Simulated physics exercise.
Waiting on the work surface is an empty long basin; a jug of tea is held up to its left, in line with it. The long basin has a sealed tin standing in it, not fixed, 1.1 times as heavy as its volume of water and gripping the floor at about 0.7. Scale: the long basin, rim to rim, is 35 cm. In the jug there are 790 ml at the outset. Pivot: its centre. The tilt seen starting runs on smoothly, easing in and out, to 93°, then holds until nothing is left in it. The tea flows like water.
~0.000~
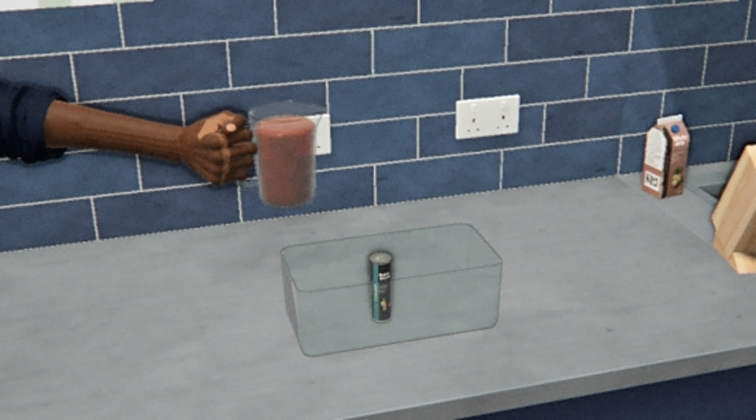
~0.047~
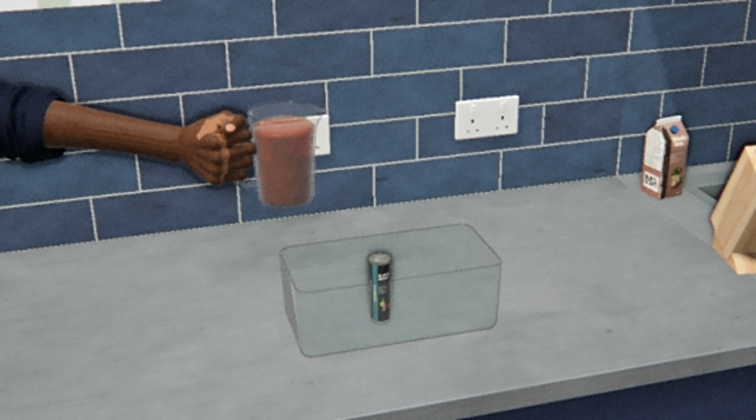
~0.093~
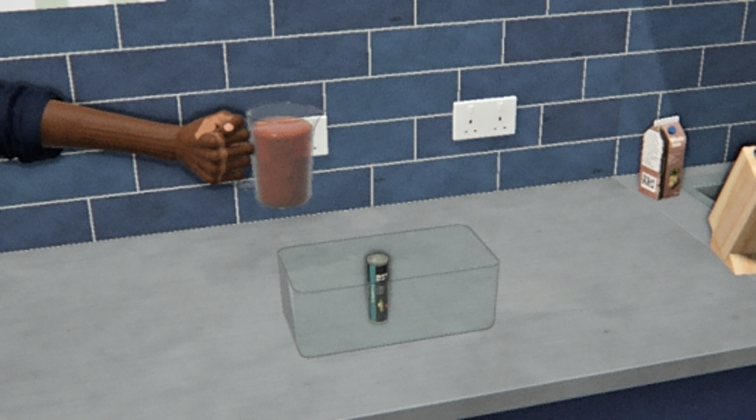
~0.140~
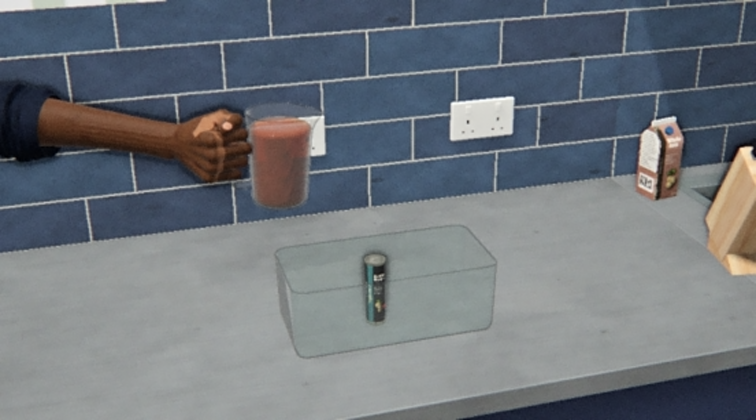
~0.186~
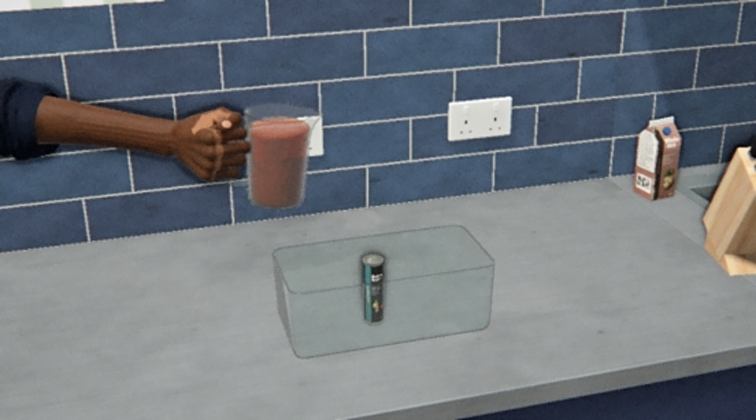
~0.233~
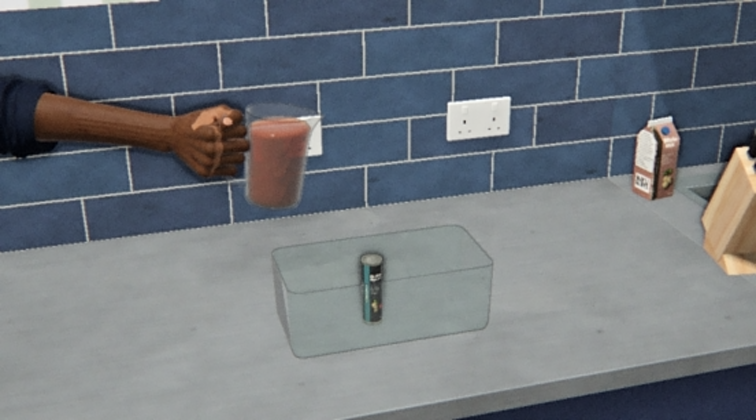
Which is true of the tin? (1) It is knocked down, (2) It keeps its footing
2, it keeps its footing.
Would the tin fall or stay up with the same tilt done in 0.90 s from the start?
In that case the tin does not tip.
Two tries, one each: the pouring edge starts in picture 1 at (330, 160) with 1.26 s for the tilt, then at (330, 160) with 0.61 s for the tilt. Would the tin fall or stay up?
Try 1: Tipped over; try 2: Tipped over.
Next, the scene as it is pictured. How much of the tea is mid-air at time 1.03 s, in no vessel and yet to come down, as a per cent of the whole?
Around 20 percent of the liquid.
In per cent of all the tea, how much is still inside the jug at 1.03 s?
Some 54 per cent.
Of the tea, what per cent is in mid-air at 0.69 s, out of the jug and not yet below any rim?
My guess is roughly 9 %.
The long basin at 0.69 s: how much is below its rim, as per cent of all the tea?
Around 1%.
By 0.69 s the tilt is 54° and 91 per cent is still to pour; the tin stands where it began.
By 1.03 s the tilt is 85° and 54 per cent is still to pour; the tin stands where it began.
By 1.38 s the tilt is 93° and 14 per cent is still to pour; the tin stands where it began.
By 1.76 s the tilt is 93° and 2 per cent is still to pour; the tin stands where it began.
At rest the tin stands where it began.
